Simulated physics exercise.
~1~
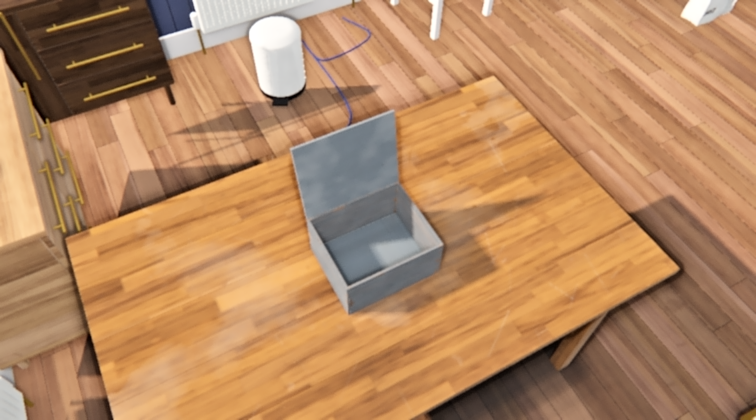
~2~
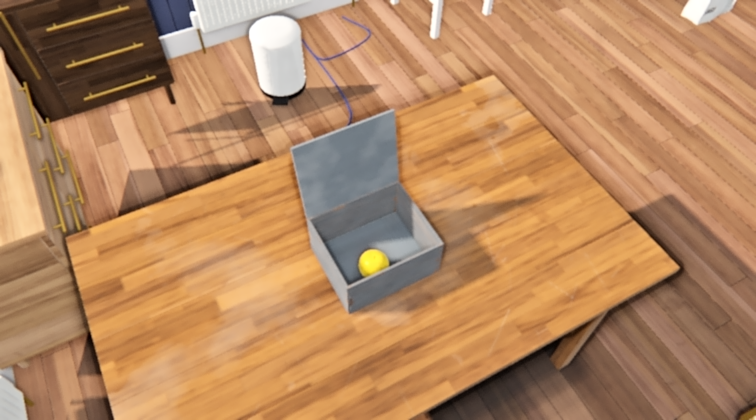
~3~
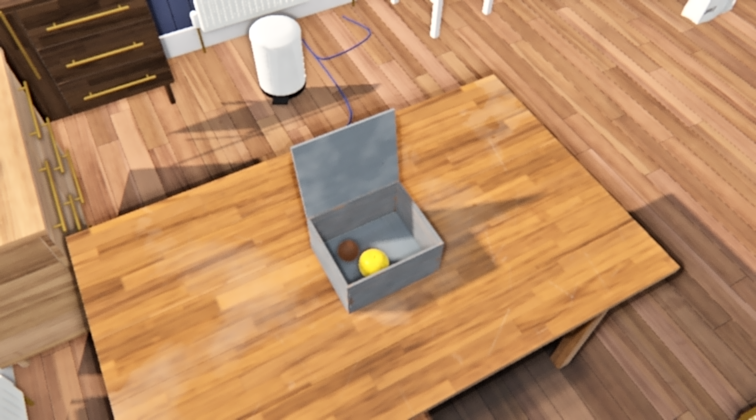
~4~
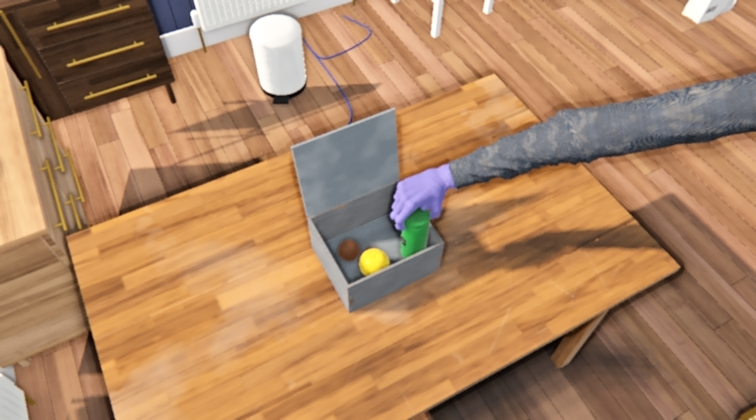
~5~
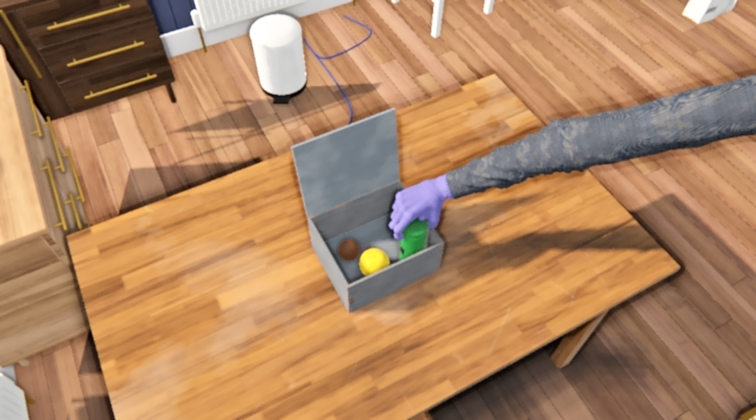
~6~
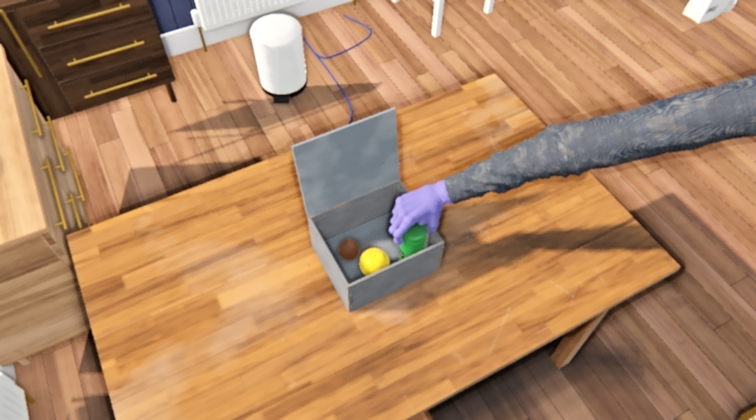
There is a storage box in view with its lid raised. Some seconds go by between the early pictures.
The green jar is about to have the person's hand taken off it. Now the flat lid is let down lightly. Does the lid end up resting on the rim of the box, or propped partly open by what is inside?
It is propped partly open.
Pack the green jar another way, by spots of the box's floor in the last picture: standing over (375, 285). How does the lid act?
Put it in like that and the lid can't get down.
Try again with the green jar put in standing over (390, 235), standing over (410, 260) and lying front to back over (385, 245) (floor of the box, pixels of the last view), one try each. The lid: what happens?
Try one: Not closed. Try two: Not closed. Try three: Closed.
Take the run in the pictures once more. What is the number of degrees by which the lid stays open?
Roughly 12 degrees above the rim.
Then, 1.20 s on from there, lid starting down.
Then, 1.70 s on from there, lid 53° above the rim.
Then, 2.00 s on from there, lid 32° above the rim.
Then, 3.30 s on from there, lid 12° above the rim.
In the end, lid 12° above the rim; all 3 unmoved. At the end, from the last picture's camera, green jar near (413, 247).
